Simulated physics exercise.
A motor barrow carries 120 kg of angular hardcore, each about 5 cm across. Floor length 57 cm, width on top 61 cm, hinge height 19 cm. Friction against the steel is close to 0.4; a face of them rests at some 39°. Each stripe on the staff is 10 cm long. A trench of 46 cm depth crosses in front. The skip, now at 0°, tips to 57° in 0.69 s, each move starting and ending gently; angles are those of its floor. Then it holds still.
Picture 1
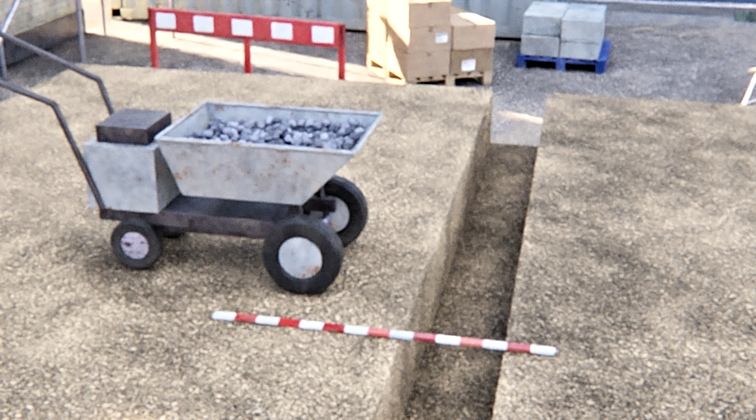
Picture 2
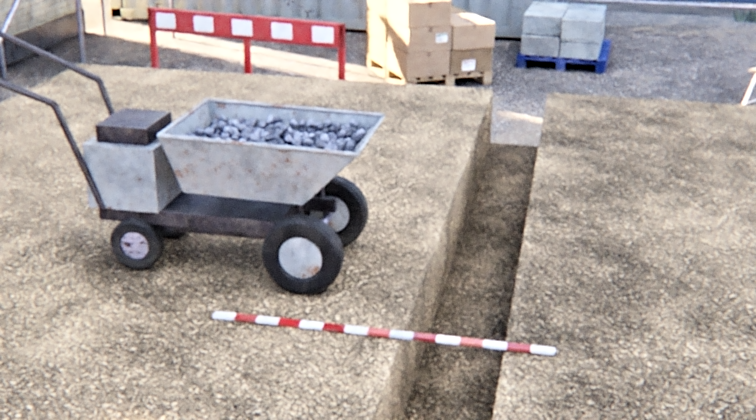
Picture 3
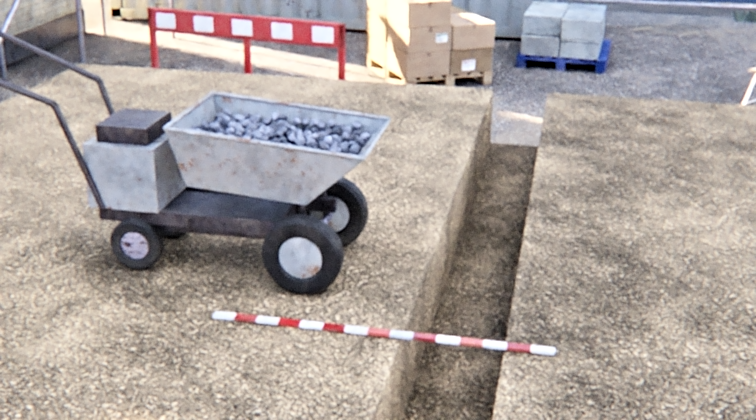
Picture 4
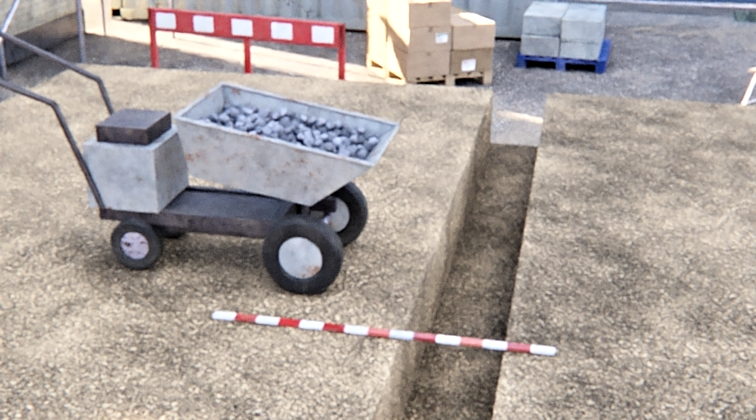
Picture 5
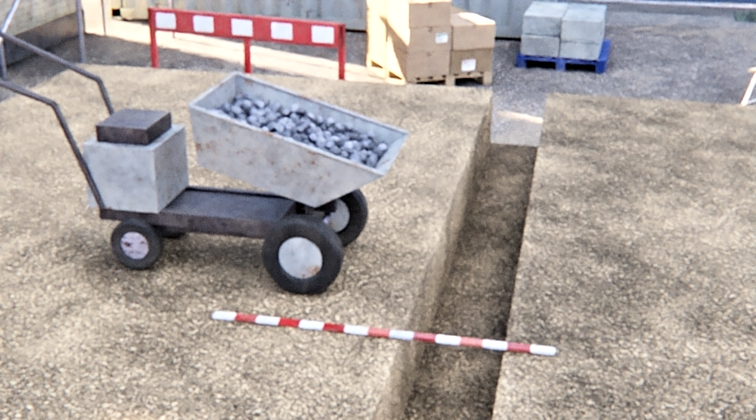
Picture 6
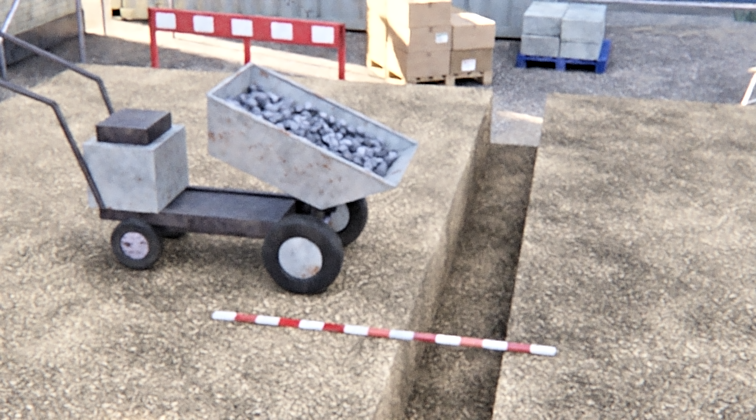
A grey metal motor barrow loaded with dark angular stones stands on gravelly ground at the left, seen from slightly above and side-on. A red-and-white striped staff lies in front, reaching across a narrow trench at right, with a red-and-white barrier, cardboard boxes and grey blocks on a blue pallet behind. The skip starts level, then tilts steadily, its rear rising and its front lip pointing rightward, while the wheels and camera stay still.
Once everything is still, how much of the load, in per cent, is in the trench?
Close to 49 in a hundred.
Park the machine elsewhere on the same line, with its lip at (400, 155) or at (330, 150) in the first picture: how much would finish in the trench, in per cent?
About 25 and 50 per cent.
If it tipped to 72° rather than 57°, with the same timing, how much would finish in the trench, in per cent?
It would be near 100 per cent.
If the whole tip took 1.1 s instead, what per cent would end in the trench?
Then about 45 per cent.
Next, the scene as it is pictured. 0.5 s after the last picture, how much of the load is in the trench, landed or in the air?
About 5 per cent by then.
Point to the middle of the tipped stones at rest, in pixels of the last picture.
Near (480, 358).
Then, 0.2 s after the last picture the floor is at 48°, 100 % in the skip; the foremost stones are at (416, 203).
Then, 0.5 s after the last picture the floor is at 57°, 94 % in the skip, 5 % in the trench; the foremost stones are at (464, 275).
Then, 0.8 s after the last picture the floor is at 57°, 64 % in the skip, 35 % in the trench, 1 % past the trench; the foremost stones are at (532, 292).
Then, 2.8 s after the last picture the floor is at 57°, 50 % in the skip, 49 % in the trench, 1 % past the trench; the foremost stones are at (563, 299).
